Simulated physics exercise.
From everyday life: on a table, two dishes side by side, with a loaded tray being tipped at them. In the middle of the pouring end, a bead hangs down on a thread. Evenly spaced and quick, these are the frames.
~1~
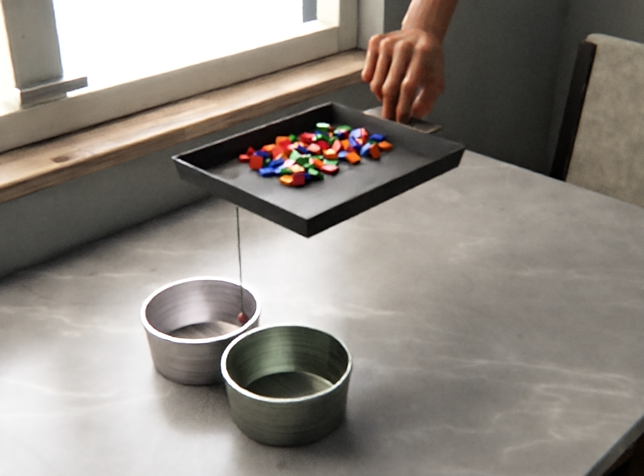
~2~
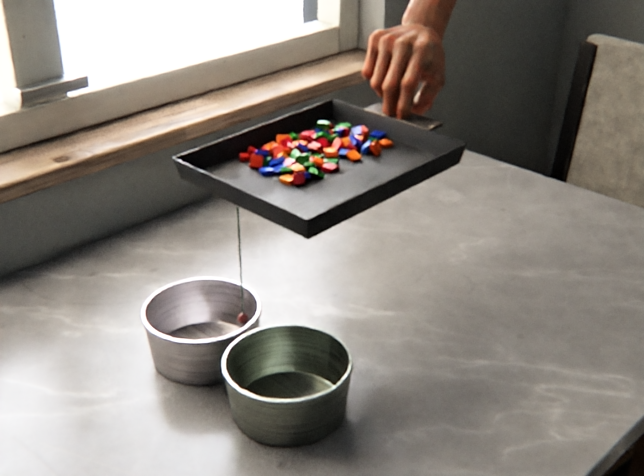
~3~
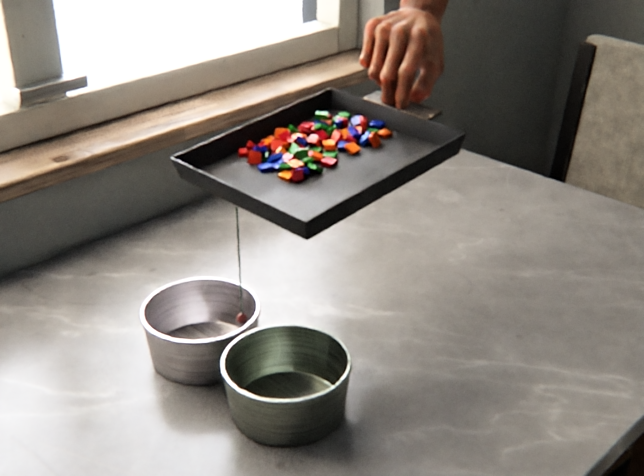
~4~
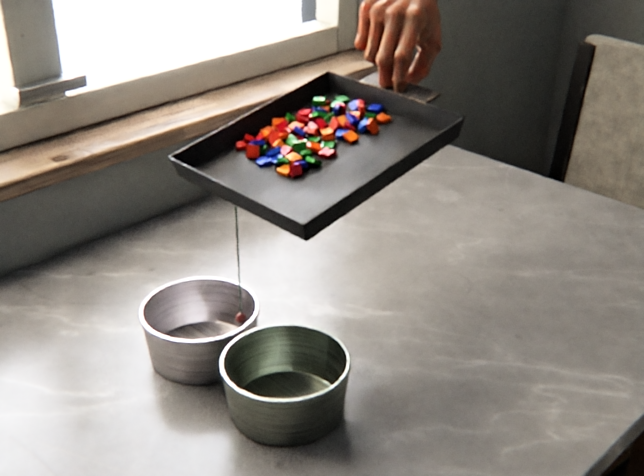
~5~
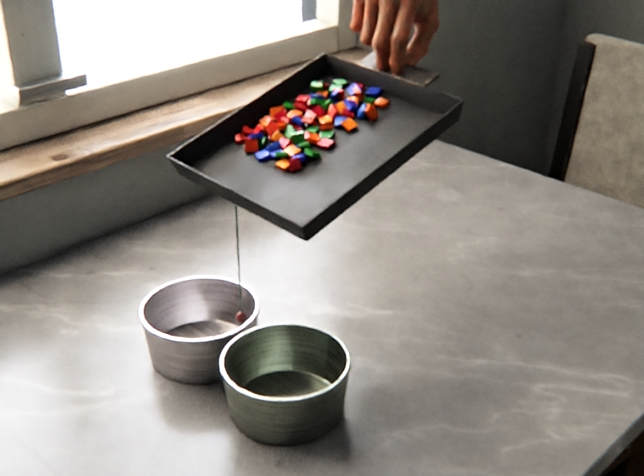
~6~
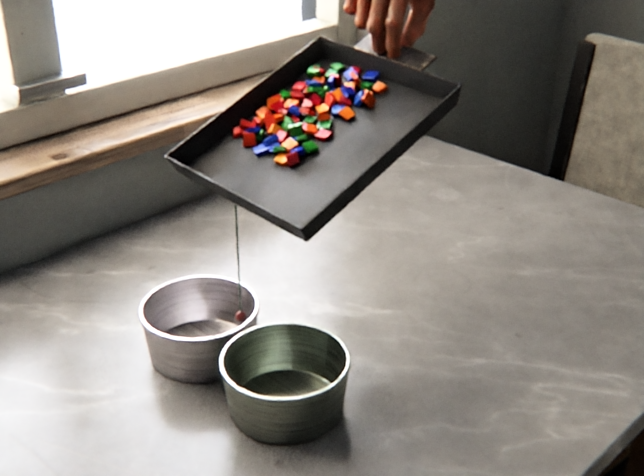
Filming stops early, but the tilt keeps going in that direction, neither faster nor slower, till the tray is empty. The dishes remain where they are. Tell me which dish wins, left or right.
The dish that wins is the right one.
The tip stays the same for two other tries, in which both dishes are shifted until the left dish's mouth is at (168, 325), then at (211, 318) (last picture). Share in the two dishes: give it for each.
The first gives 80 %, the second 50 %.
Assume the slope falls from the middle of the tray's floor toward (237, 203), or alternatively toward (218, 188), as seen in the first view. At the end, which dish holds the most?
The leftmost dish; the leftmost dish.
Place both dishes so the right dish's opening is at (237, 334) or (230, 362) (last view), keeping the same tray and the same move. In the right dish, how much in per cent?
Approximately 40 percent, followed by approximately 70 percent.
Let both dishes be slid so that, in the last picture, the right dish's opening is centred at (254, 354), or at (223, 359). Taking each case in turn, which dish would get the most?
For the first place, the dish on the right side; for the second, the dish on the right side.
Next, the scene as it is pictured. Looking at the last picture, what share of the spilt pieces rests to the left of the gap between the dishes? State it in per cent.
Roughly 100 in a hundred.
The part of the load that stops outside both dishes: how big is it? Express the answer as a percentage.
Close to 60 in a hundred.
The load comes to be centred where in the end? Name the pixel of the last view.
Near (220, 409).
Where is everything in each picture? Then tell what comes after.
Corners of the pouring end near (179, 158) and (308, 215), level; middle of the load near (315, 152), mosaic tiles; left dish near (156, 350); right dish near (241, 409); bead on its thread near (243, 318), in the first frame.
Corners of the pouring end near (180, 157) and (308, 216), level; middle of the load near (315, 150), in the second frame.
Corners of the pouring end near (178, 157) and (306, 217), tipped barely, lowest at the right corner; middle of the load near (314, 143), in the third frame.
Corners of the pouring end near (175, 156) and (304, 220), tipped a little, lowest at the right corner; middle of the load near (312, 133), in the fourth frame.
Corners of the pouring end near (174, 155) and (303, 221), tipped clearly, lowest at the right corner; middle of the load near (310, 122), in the fifth frame.
Corners of the pouring end near (171, 155) and (301, 223), tipped clearly, lowest at the right corner; middle of the load near (307, 112); left dish near (154, 348); right dish near (238, 407), in the sixth frame.
Shortly afterwards, tray tipped steeply; all but a few on the tray; a little in the air.
Next, tray tipped past a quarter turn; near two thirds on the tray; a little in the right dish; near a quarter outside both; only a few in the air.
Some moments later, tray tipped past a quarter turn; near a third in the right dish; a little in the left dish; near two thirds outside both.
In the end, tray tipped past a quarter turn; near a third in the right dish; a little in the left dish; near two thirds outside both.
